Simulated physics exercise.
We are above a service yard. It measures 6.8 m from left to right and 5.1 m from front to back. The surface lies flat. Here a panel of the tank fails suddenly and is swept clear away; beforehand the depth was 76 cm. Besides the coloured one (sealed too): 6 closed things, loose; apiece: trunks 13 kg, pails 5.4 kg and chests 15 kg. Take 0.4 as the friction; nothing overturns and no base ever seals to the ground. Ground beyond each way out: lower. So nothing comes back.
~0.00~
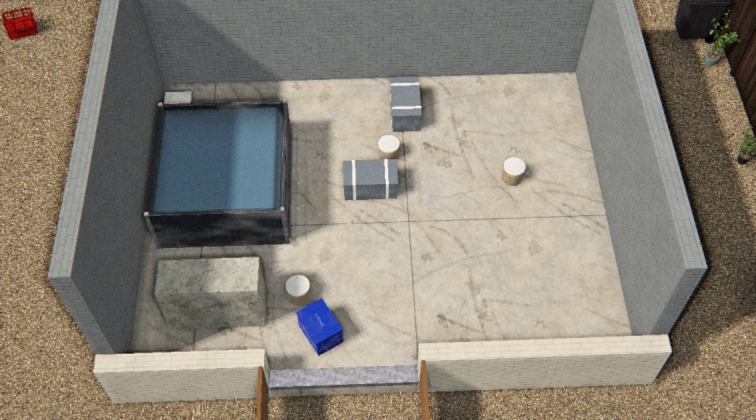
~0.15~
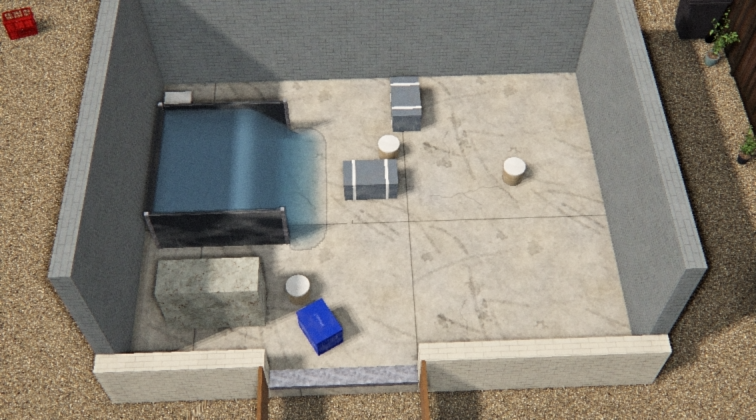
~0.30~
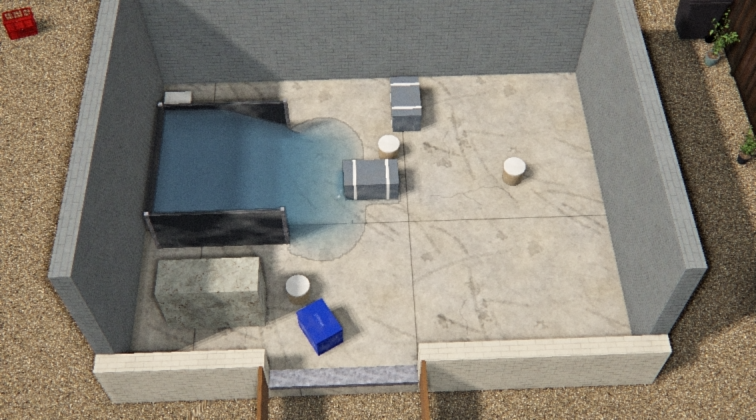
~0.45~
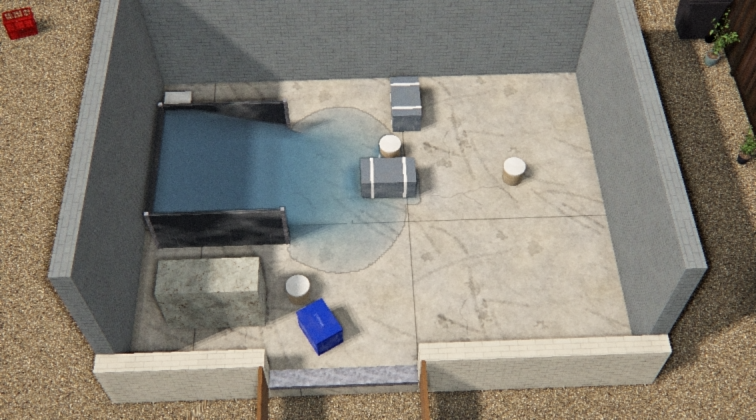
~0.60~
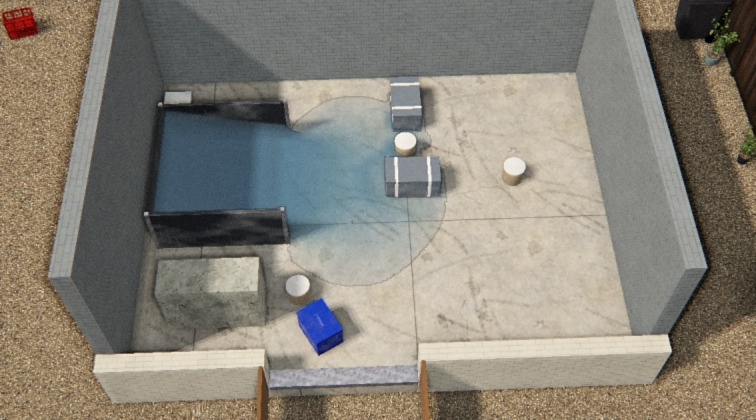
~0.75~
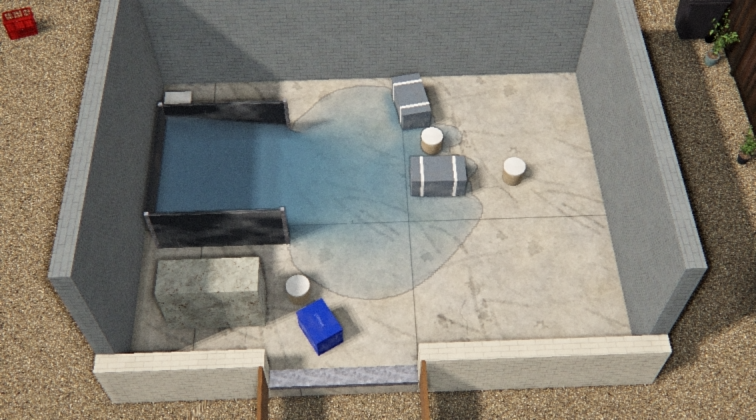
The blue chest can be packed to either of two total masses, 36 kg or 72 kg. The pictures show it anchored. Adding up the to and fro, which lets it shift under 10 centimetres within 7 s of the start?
Even 36 kg.
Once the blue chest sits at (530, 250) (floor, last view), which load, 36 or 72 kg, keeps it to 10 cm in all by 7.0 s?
Looks like the outcome is this: No option works.
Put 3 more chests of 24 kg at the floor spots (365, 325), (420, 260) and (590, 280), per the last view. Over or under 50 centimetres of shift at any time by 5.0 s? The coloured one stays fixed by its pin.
Results, in sequence: Not exceeded / exceeded / exceeded.
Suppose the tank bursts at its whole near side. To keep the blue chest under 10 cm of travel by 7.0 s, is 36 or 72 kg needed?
With that failure, no mass keeps it.
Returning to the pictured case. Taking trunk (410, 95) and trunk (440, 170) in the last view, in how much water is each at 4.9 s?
I'd put it at 11 cm and 15 cm respectively.
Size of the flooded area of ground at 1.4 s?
Roughly 22 m2 of it is wet.
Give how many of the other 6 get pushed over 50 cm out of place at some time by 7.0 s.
Answer: 4.
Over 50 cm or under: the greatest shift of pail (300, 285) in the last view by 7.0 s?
Answer: Under.
After 1.4 s the blue chest would be 0 cm from its start with 36 kg and 0 cm from its start with 72 kg; 0 cm of water round it then.
After 3.1 s the blue chest would be 0 cm from its start with 36 kg and 0 cm from its start with 72 kg; 0 cm of water round it then.
After 4.9 s the blue chest would be 0 cm from its start with 36 kg and 0 cm from its start with 72 kg; 2 cm of water round it then.
After 7.0 s the blue chest would be 2 cm from its start with 36 kg and 0 cm from its start with 72 kg; 7 cm of water round it then.
